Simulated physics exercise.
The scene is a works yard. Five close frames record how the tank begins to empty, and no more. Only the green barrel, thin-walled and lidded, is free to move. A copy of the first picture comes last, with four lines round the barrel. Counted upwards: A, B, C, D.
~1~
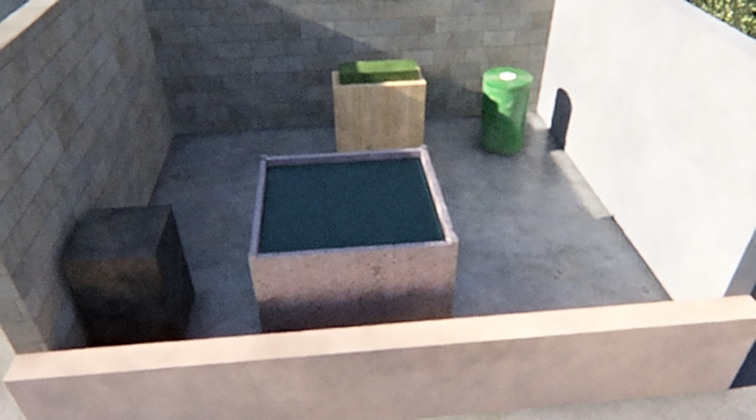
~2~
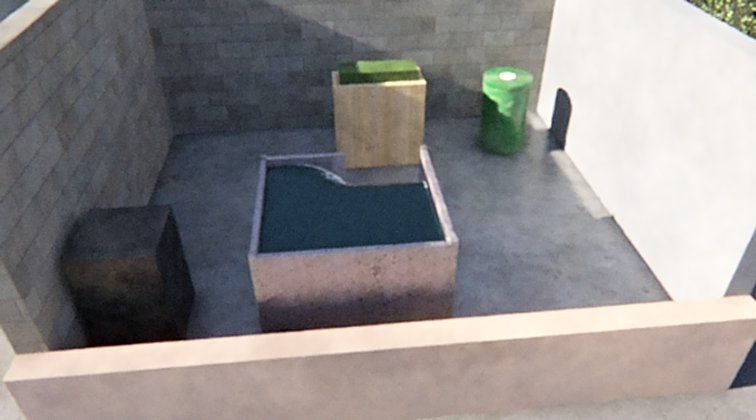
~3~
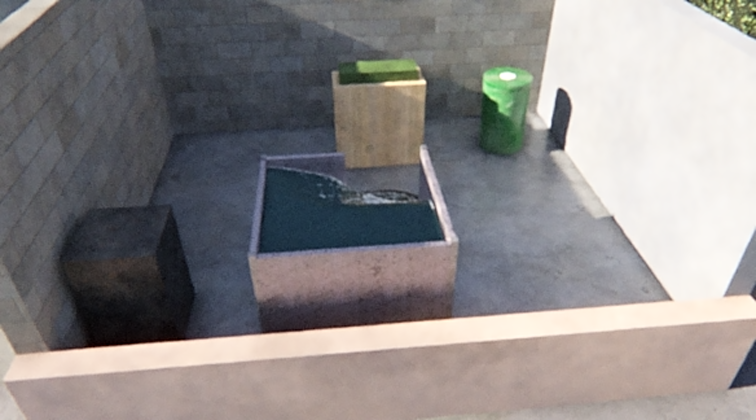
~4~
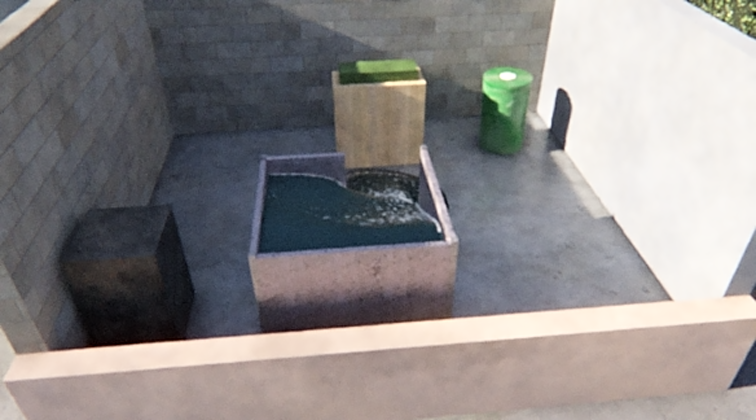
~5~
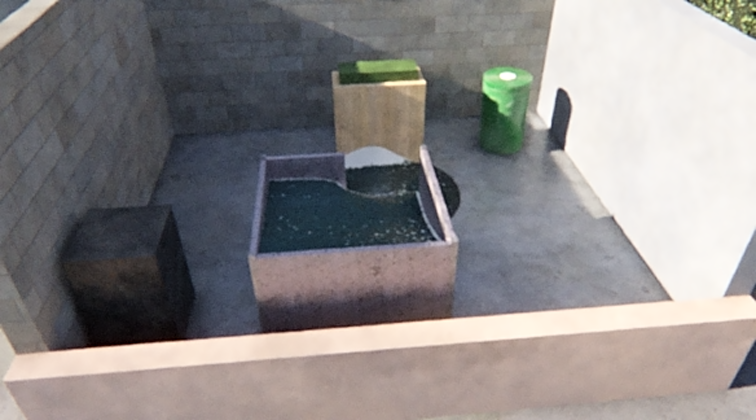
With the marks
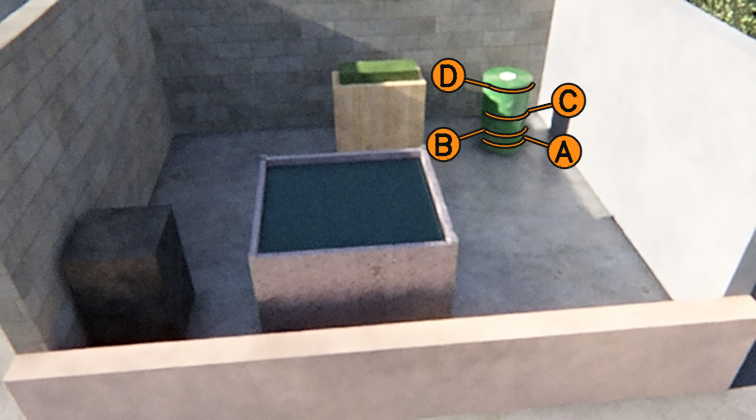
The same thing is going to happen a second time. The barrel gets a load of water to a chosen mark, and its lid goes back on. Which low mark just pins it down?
I would pick level C.
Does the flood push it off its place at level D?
No.
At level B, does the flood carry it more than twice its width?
No.
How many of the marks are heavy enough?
Two of the four.
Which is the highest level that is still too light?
B.
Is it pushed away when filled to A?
Yes, it does.
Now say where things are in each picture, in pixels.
Lid of the green barrel at (509, 77); tank full, its middle at (349, 203), in the first picture.
Water covers 2 % of the ground, mostly out of sight from here, in the second picture.
Water covers 5 % of the ground, mostly out of sight from here, in the third picture.
In the fourth picture, 8 % of the ground under water, its edge towards the barrel at (428, 190).
Lid of the green barrel at (509, 77); 12 % of the ground under water, its edge towards the barrel at (440, 177), in the fifth picture.
In orange, A at (508, 146); B at (509, 136); C at (511, 119); D at (515, 91); from the bottom up A, B, C, D.
For level A, it is pushed about 5 times its own width away.
For level B, it is pushed about its own width away.
For level C, it shifts by a finger or two and stays.
For level D, it does not move.
